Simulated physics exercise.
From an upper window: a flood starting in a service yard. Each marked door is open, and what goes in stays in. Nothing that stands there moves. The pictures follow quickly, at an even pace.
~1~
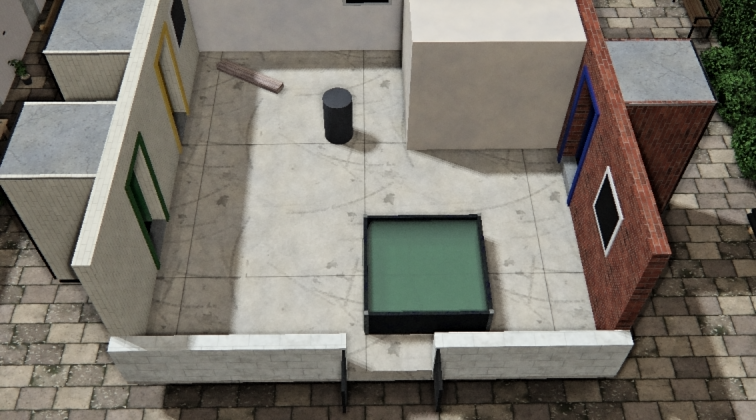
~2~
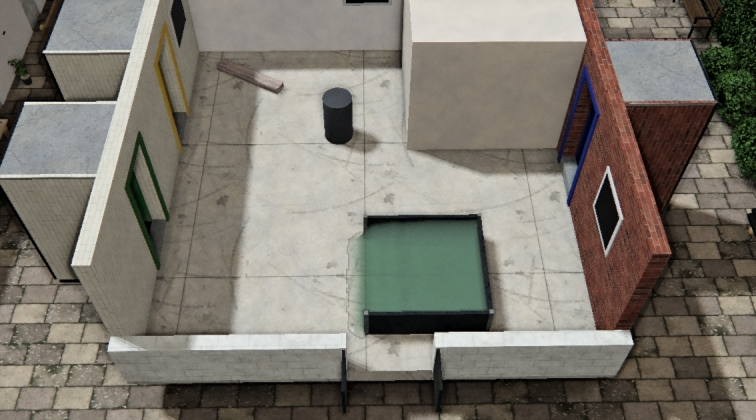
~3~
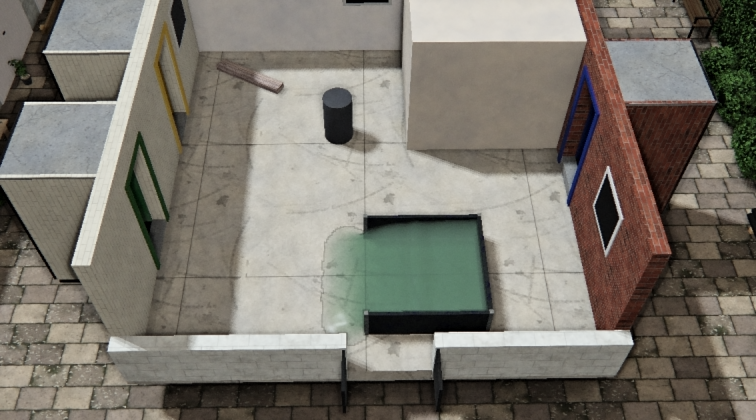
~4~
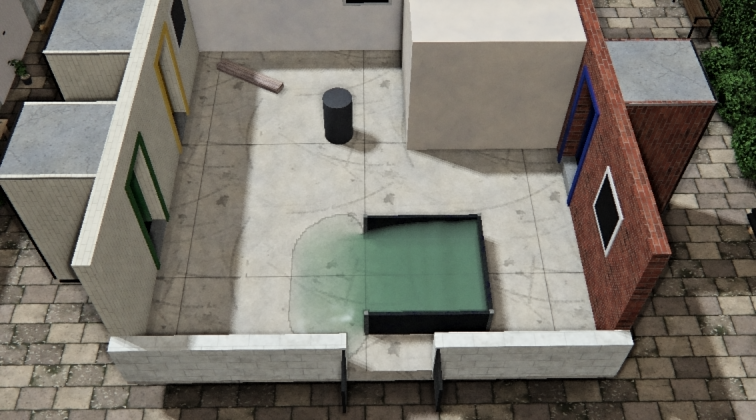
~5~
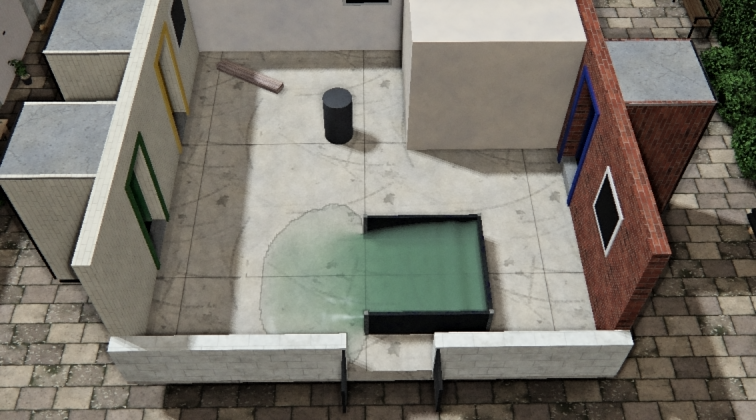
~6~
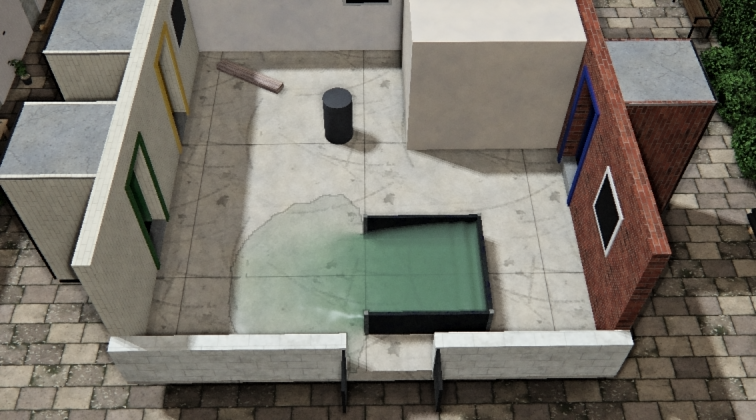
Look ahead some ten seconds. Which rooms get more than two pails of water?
The green door floods; the yellow door holds within the limit; the blue door holds within the limit.
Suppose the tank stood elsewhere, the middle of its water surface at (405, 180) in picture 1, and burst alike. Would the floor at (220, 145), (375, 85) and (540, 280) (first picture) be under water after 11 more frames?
In that order: Flooded, not flooded, dry.
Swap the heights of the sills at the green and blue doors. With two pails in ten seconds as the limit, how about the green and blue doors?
The green door is under, the blue door keeps below it.
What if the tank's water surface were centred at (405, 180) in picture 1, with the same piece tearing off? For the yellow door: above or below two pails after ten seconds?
One by one: Yellow door goes over.
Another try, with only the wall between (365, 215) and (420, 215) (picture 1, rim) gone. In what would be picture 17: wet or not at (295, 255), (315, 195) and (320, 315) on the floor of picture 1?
In that order: Clear, wet, free of water.
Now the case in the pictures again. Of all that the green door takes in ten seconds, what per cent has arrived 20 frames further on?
I make it 80 per cent.
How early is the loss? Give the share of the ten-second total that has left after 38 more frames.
I make it 85 per cent.
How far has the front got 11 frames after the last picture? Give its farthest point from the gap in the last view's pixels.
At about (178, 166).
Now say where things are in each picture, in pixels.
In the first picture, still water in the tank at (425, 265).
In the second picture, the front is at (359, 237), out from the gap at (368, 278).
In the third picture, water pours out at (368, 279) and has run to (345, 232).
In the fourth picture, water pours out at (368, 279) and has run to (314, 229).
In the fifth picture, water pours out at (368, 279) and has run to (279, 241).
In the sixth picture, the front is at (238, 268), out from the gap at (368, 279).
A moment on, water covers 30 % of the floor; the green door wet at the sill, nothing in, the yellow door not reached, the blue door not reached.
Next, water covers 35 % of the floor; the green door over two buckets in, the yellow door not reached, the blue door not reached.
Then, water covers 40 % of the floor; the green door far over two buckets in, the yellow door wet at the sill, nothing in, the blue door not reached.
Later, water covers 60 % of the floor; the green door far over two buckets in, the yellow door wet at the sill, nothing in, the blue door not reached.
In the end, water covers 75 % of the floor; the green door far over two buckets in, the yellow door wet at the sill, nothing in, the blue door not reached.
